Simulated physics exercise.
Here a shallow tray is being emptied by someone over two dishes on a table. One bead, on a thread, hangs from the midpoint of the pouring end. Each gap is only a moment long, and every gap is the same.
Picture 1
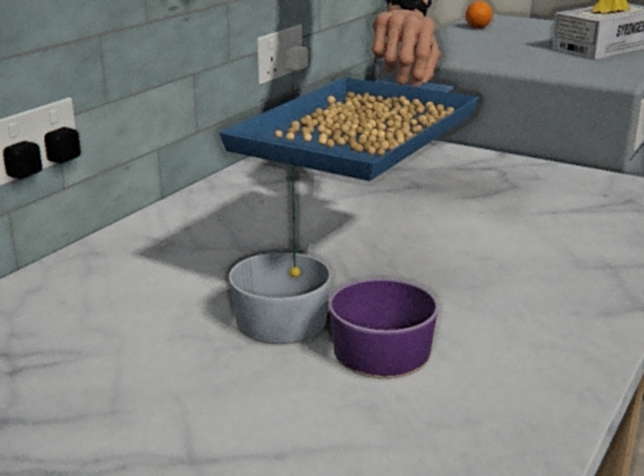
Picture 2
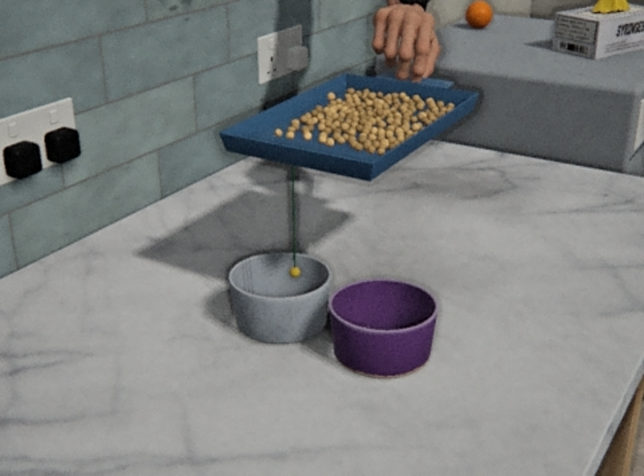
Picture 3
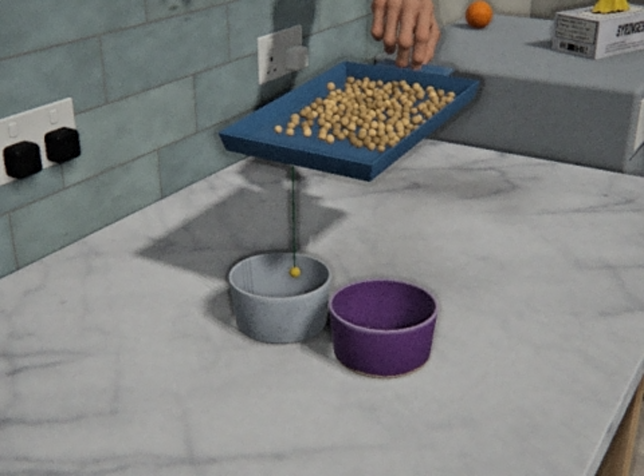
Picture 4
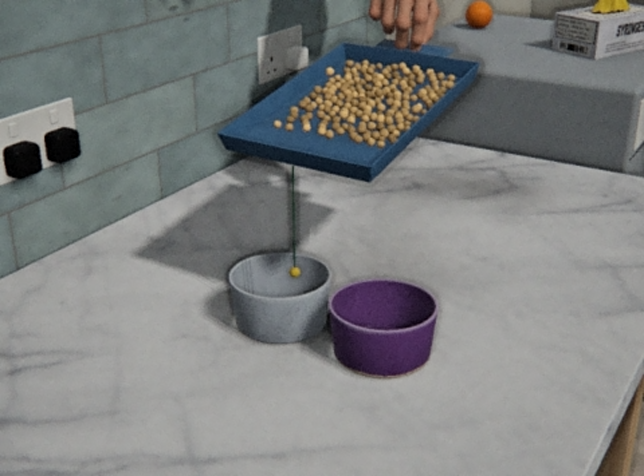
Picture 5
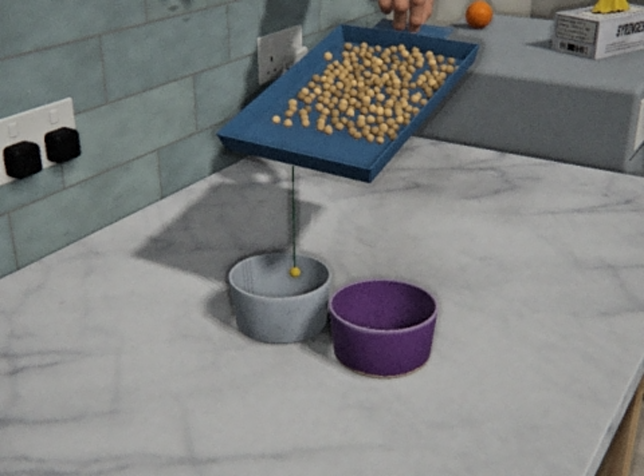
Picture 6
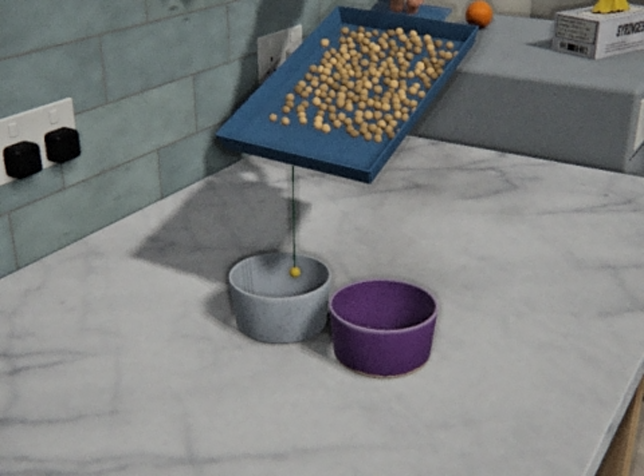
Blue tray of dried chickpeas tilting steadily as a hand raises its far end above grey and purple dishes on a marble surface.
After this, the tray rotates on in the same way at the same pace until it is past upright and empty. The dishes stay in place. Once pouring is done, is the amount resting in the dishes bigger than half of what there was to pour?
The dishes catch a minority of the load.
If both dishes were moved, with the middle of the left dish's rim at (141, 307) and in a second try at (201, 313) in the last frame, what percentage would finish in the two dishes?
You'd get near 30 per cent and afterwards near 50 per cent.
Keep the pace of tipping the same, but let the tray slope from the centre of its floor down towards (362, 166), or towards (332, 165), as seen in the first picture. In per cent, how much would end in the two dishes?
In order, some 80 % and some 30 %.
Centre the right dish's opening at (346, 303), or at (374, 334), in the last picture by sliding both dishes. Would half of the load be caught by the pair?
In the first position a minority, in the second a majority.
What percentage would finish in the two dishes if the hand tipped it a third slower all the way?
Close to 10 in a hundred.
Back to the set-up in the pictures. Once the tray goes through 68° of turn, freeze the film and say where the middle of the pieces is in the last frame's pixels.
I'd mark it close to (313, 158).
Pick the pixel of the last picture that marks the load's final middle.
Around (272, 381), give or take.
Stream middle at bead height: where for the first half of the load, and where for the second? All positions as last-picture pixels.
Earlier portion about (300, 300); later portion about (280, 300).
Just after the last frame, tray tipped steeply; the larger part on the tray; just a few outside both; roughly a quarter in the air.
A moment on, tray tipped past a quarter turn; roughly a quarter on the tray; just a few in the right dish; just a few in the left dish; roughly a third outside both; roughly a third in the air.
Further on, tray tipped past a quarter turn; about a tenth in the right dish; just a few in the left dish; almost all outside both.
When it is over, tray tipped past a quarter turn; about a tenth in the right dish; just a few in the left dish; almost all outside both.
